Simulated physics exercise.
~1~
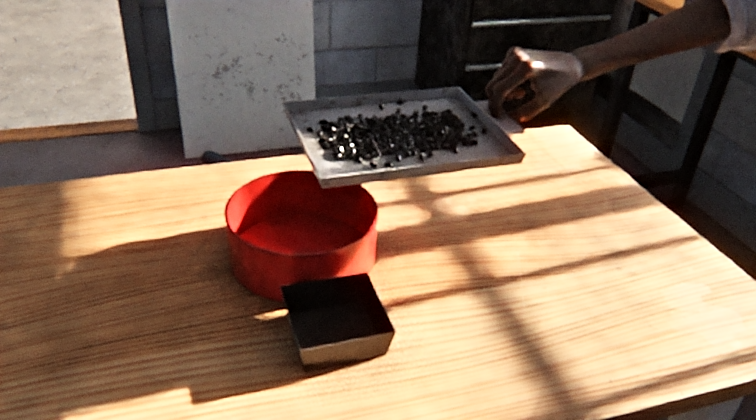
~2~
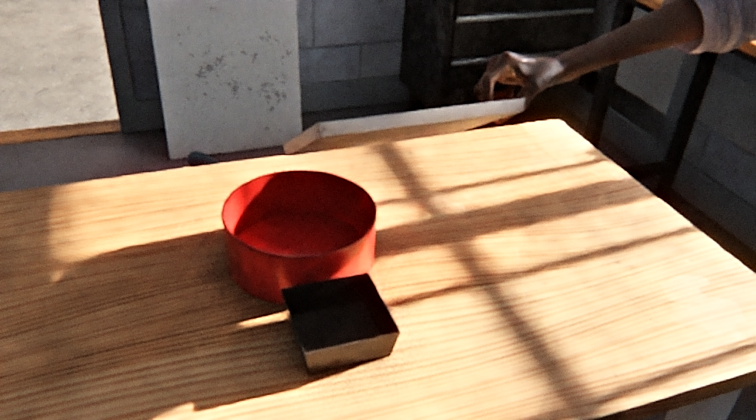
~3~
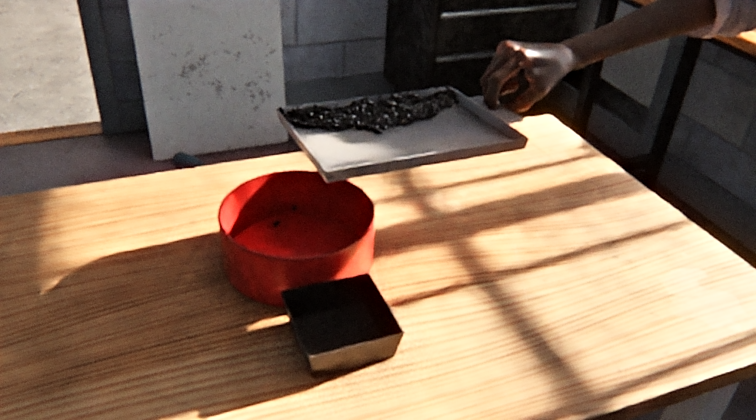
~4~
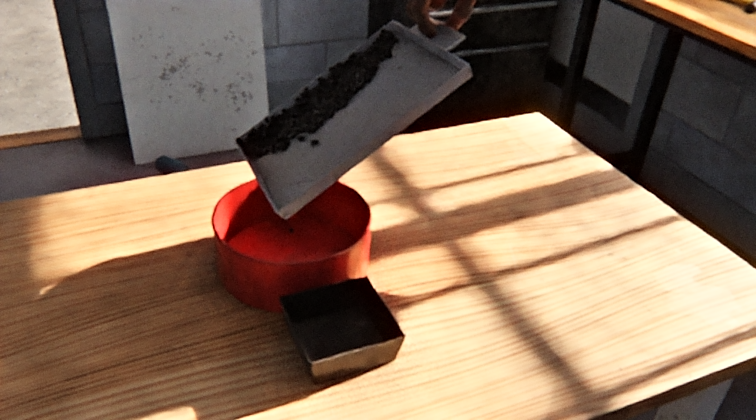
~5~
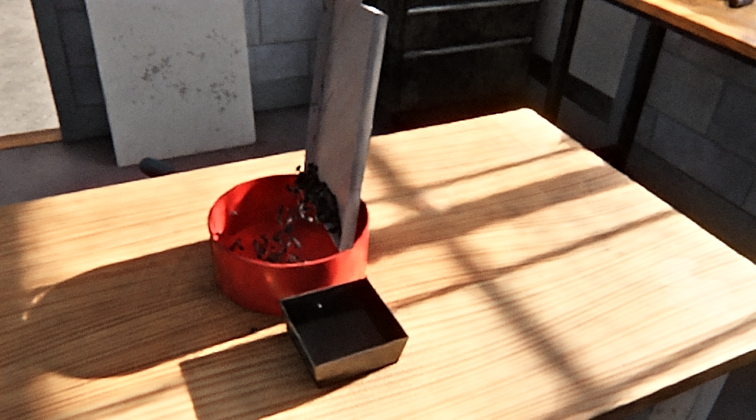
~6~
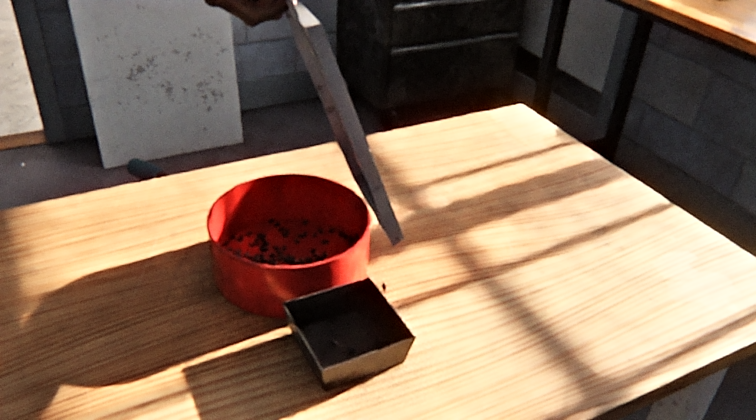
On a sunlit wooden table, a red pot and a small black tin sit below a hand-held tray of black beans; the hand tilts the tray, levels it, then tips it steeply, pouring most beans into the pot while a few miss it.
